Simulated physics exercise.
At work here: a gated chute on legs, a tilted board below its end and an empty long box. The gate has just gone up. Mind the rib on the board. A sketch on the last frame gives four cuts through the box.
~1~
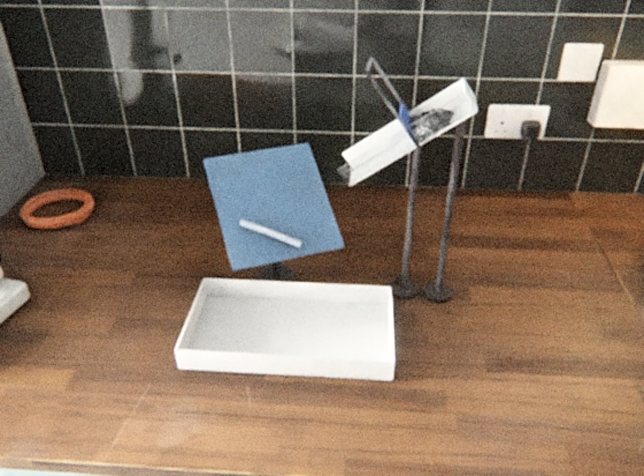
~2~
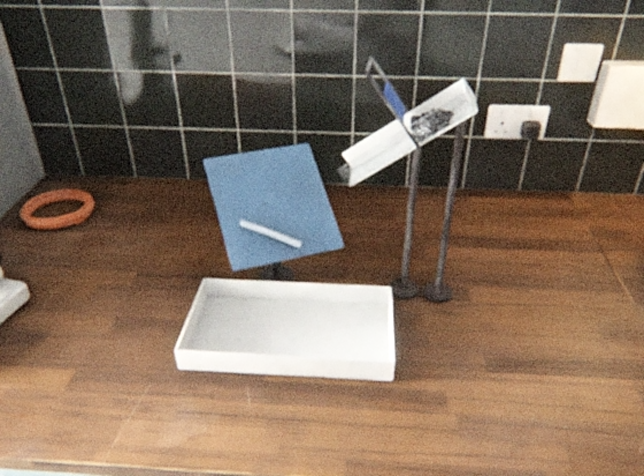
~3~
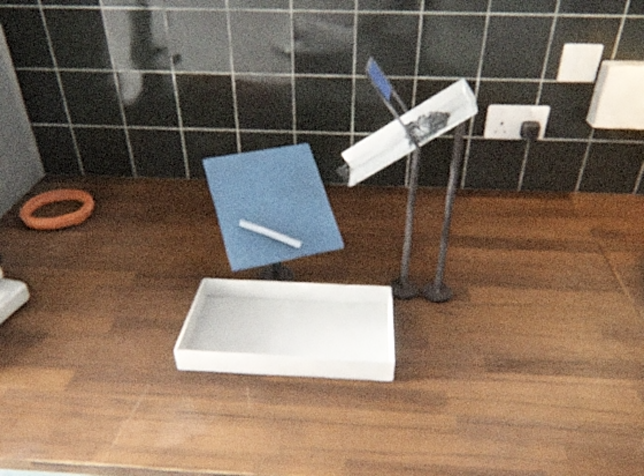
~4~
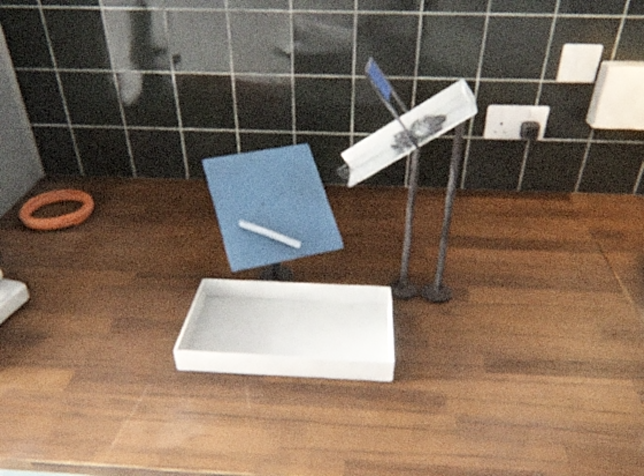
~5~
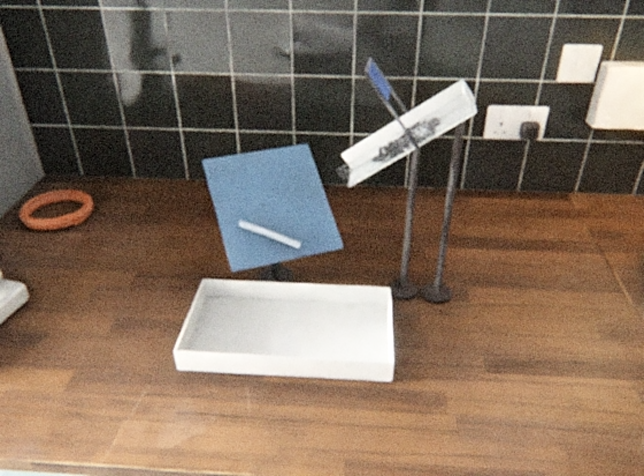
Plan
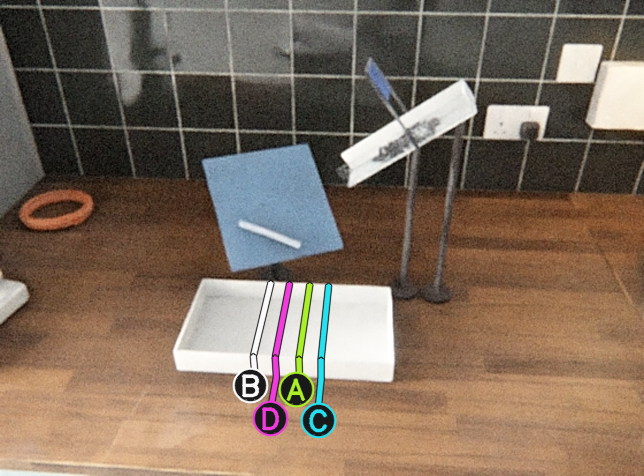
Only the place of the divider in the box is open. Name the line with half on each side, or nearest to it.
Best: C.
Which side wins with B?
More lands on the right.
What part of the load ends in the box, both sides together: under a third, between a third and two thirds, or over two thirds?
Over two thirds.
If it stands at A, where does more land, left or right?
Right.
On the marked copy, line A crosses the front rim at (299, 357); line B crosses the front rim at (253, 355); line C crosses the front rim at (321, 358); line D crosses the front rim at (275, 356).
If A is chosen, of what is caught, a small part on the left of the divider, nearly all on the right.
If B is chosen, of what is caught, none on the left of the divider, all on the right.
If C is chosen, of what is caught, about two thirds on the left of the divider, about a third on the right.
If D is chosen, of what is caught, none on the left of the divider, all on the right.
